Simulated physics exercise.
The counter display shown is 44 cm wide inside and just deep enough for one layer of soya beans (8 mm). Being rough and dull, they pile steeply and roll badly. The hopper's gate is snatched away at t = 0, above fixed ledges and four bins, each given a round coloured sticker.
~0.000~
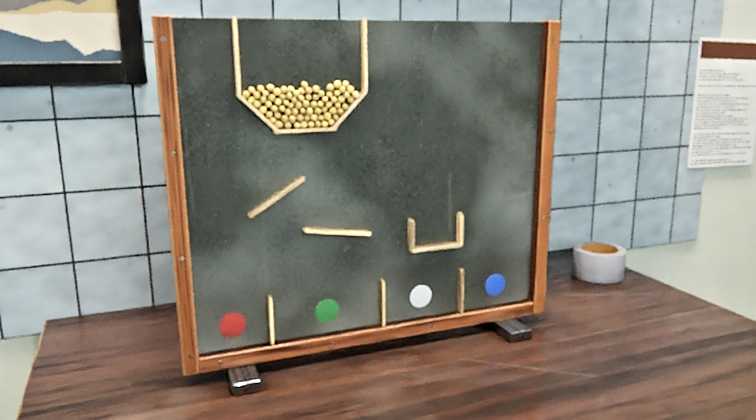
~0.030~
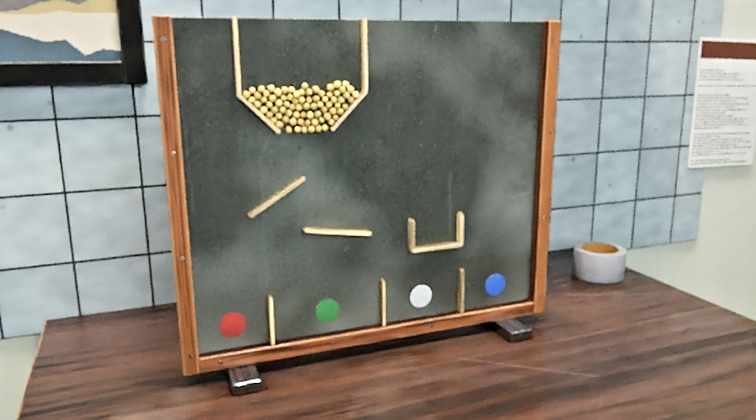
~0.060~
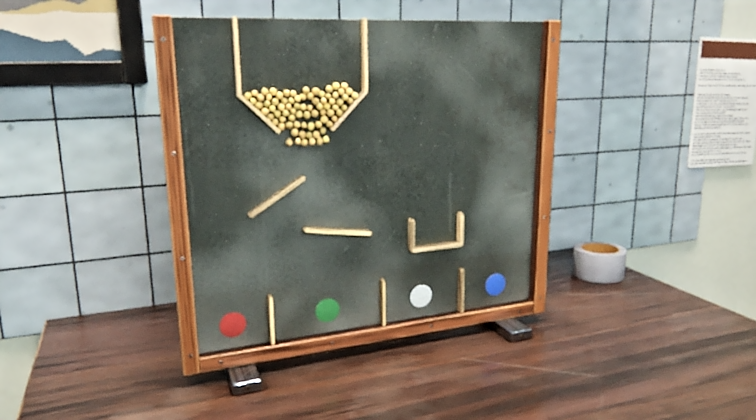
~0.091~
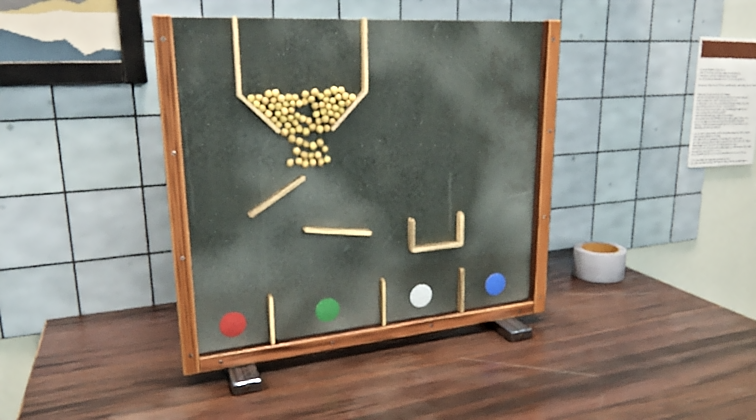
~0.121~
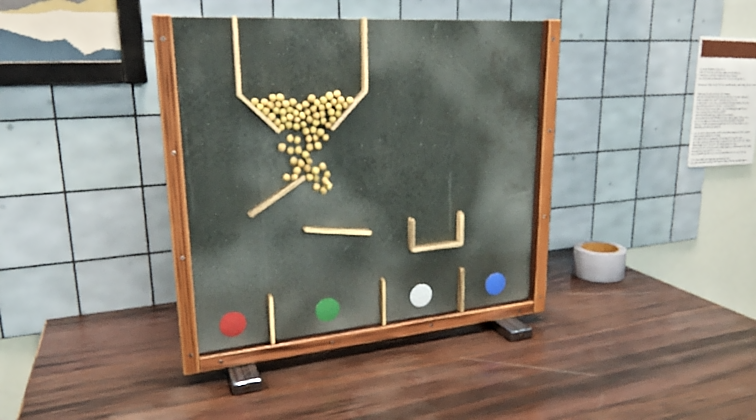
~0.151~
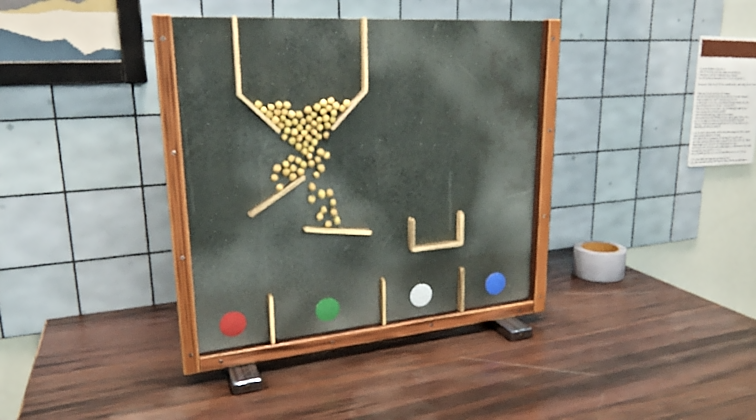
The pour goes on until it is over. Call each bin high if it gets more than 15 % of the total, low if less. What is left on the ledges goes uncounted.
White bin high, red bin high, green bin low, blue bin low.
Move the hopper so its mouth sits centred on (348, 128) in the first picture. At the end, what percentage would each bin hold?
The white bin ends with 65 %, the red bin with 5 %, the green bin with 10 % and the blue bin with 0 %.
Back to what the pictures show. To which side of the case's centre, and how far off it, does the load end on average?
Left side, about 6 cm off centre.
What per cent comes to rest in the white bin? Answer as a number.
Roughly 35 per cent.
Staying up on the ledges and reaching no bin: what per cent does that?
Estimate: Around 20 per cent.
After 0.34 s 100 % have left the hopper; down in the bins, white 5 %, red 5 %.
After 0.55 s 100 % have left the hopper; down in the bins, white 30 %, red 35 %, green 5 %.
In the end, by 1.5 s, white 35 %, red 35 %, green 10 %, blue 0 %, left higher up 20 %.
